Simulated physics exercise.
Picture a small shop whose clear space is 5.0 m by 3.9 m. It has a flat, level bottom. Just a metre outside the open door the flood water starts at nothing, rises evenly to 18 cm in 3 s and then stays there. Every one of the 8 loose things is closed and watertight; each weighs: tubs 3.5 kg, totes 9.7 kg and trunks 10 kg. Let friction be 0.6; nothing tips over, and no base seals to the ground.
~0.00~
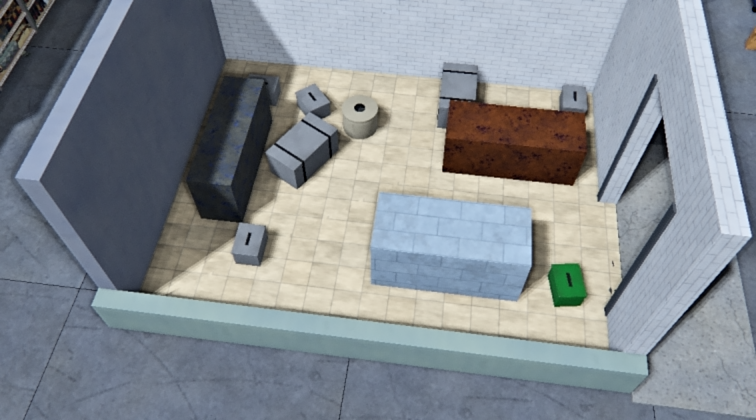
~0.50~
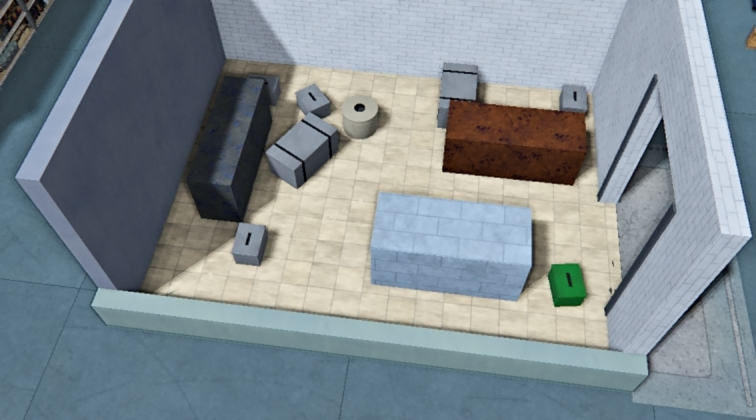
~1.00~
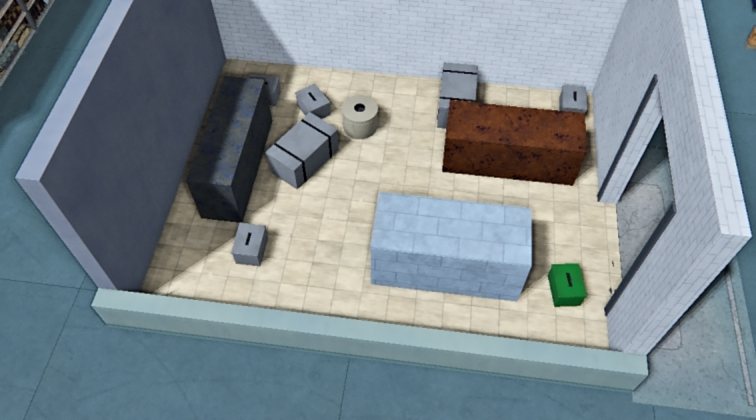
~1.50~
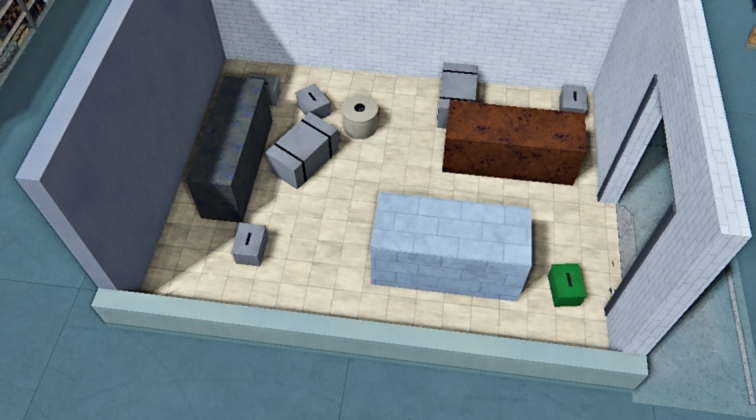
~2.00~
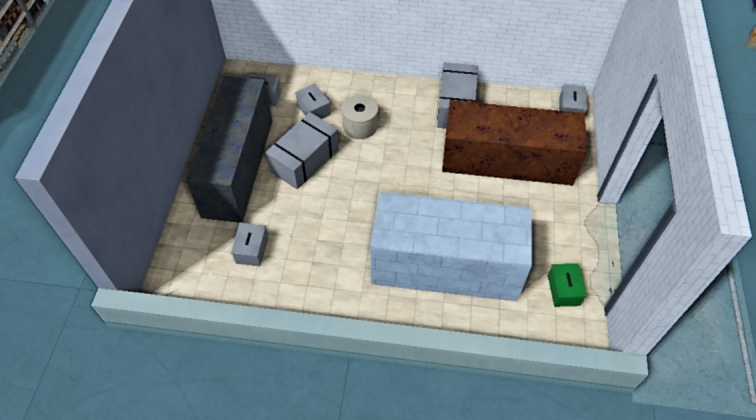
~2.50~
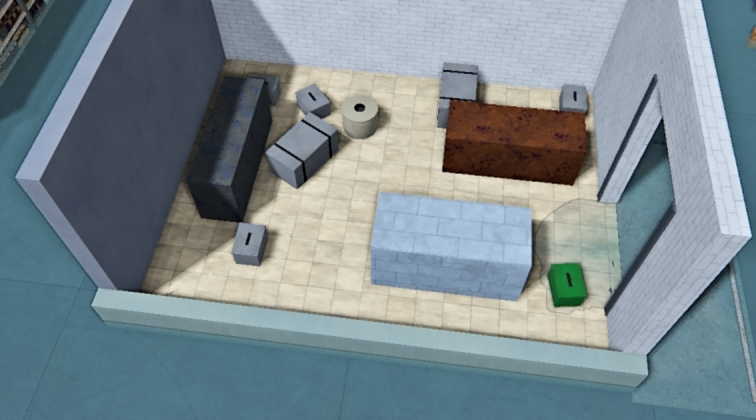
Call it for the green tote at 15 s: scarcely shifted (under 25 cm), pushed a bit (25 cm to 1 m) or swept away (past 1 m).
Swept away.
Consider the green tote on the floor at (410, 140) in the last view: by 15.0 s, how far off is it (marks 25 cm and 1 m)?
Outcome - it barely budges.
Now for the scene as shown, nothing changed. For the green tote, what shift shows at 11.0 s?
200 cm or so by then.
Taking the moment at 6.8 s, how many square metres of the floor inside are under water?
About 12 m2 is covered.
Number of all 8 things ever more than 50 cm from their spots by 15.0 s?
7 in all.
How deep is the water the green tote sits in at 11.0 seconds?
The depth there is around 7 cm.
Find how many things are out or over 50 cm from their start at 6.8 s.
1.
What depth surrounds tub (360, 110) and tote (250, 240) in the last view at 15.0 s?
7 and 12 cm.
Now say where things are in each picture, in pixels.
The first picture shows the green tote at (569, 280), on the bottom; 0.0 m2 under water; 0 of 8 have shifted.
The second picture shows the green tote at (569, 280), on the bottom; 0.0 m2 under water; 0 of 8 have shifted.
The third picture shows the green tote at (569, 280), on the bottom; 0.0 m2 under water; 0 of 8 have shifted.
The fourth picture shows the green tote at (569, 280) rests on the ground; 0.0 m2 under water; 0 of 8 have shifted.
The fifth picture shows the green tote at (569, 280), on the bottom; 0.1 m2 under water; 0 of 8 have shifted.
The sixth picture shows the green tote at (569, 280), on the bottom; 0.7 m2 under water; 0 of 8 have shifted.
After 3.5 s the green tote is near (565, 282), 0.1 m from its start, aground; 0 afloat.
After 6.8 s the green tote is near (538, 337), 0.8 m from its start, afloat; 2 afloat.
After 11.0 s the green tote is near (393, 307), 1.9 m from its start, aground; 3 afloat.
After 15.0 s the green tote is near (343, 223), 2.5 m from its start, afloat; 8 afloat.
